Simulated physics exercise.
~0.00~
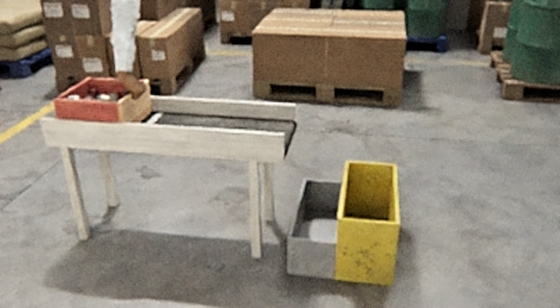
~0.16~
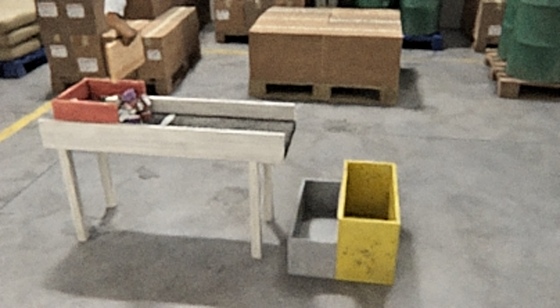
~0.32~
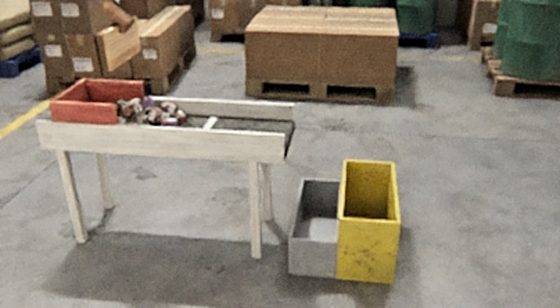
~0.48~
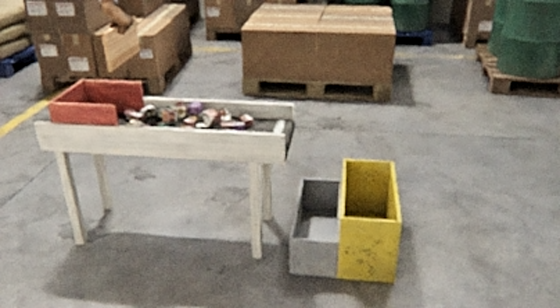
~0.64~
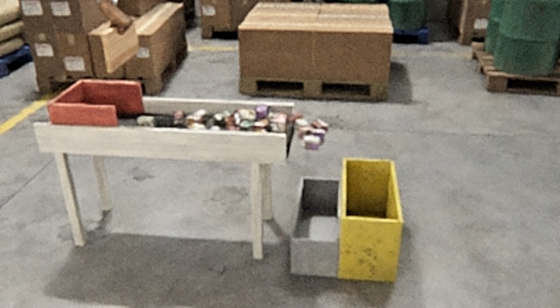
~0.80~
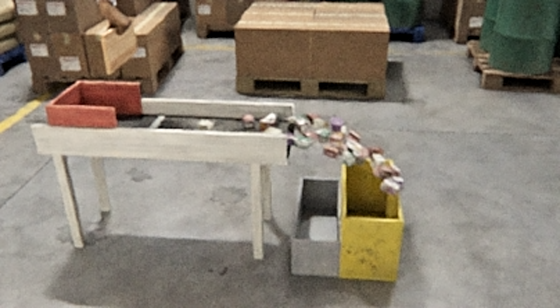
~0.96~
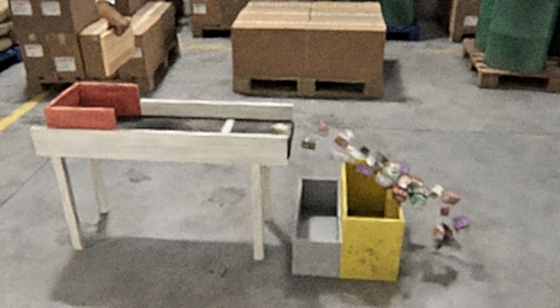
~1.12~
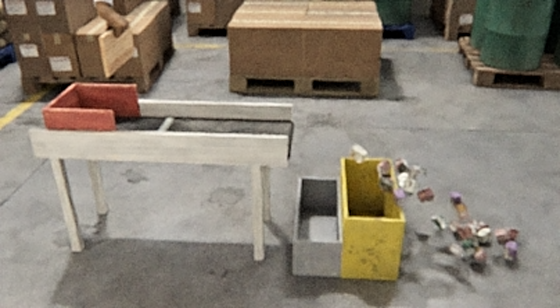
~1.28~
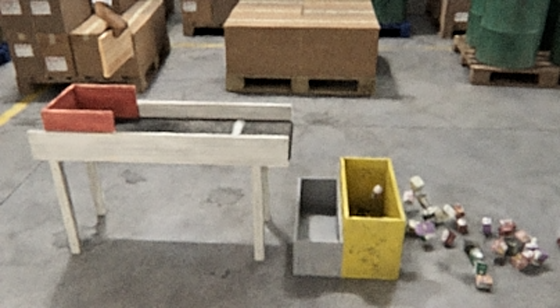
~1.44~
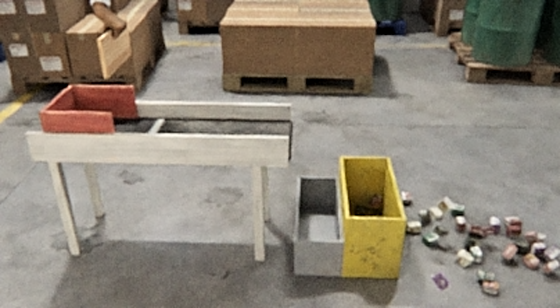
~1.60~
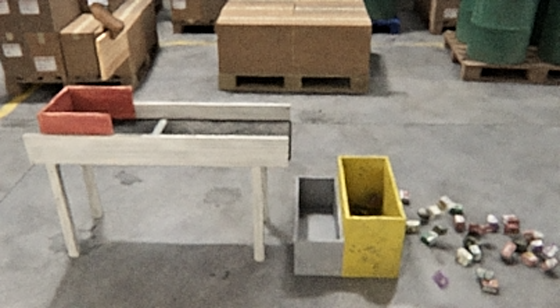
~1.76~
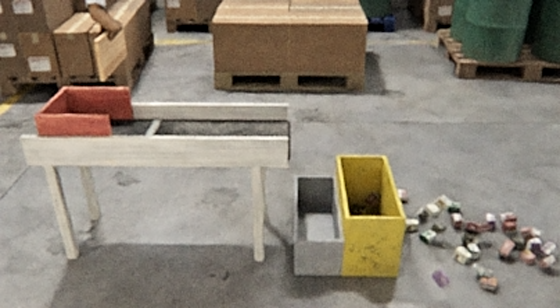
At the start, small cartons sit in a red pen at the left end of a white-sided conveyor, with a grey bin and a taller yellow box on the floor to the right. The gate lifts, and the cartons ride right along the dark belt, spreading into a line. They spill off the far end in a stream, passing over the grey bin. A few drop into the yellow box, while most fly past it and tumble across the floor. At the end, they lie scattered beyond the yellow box, and the belt is empty.
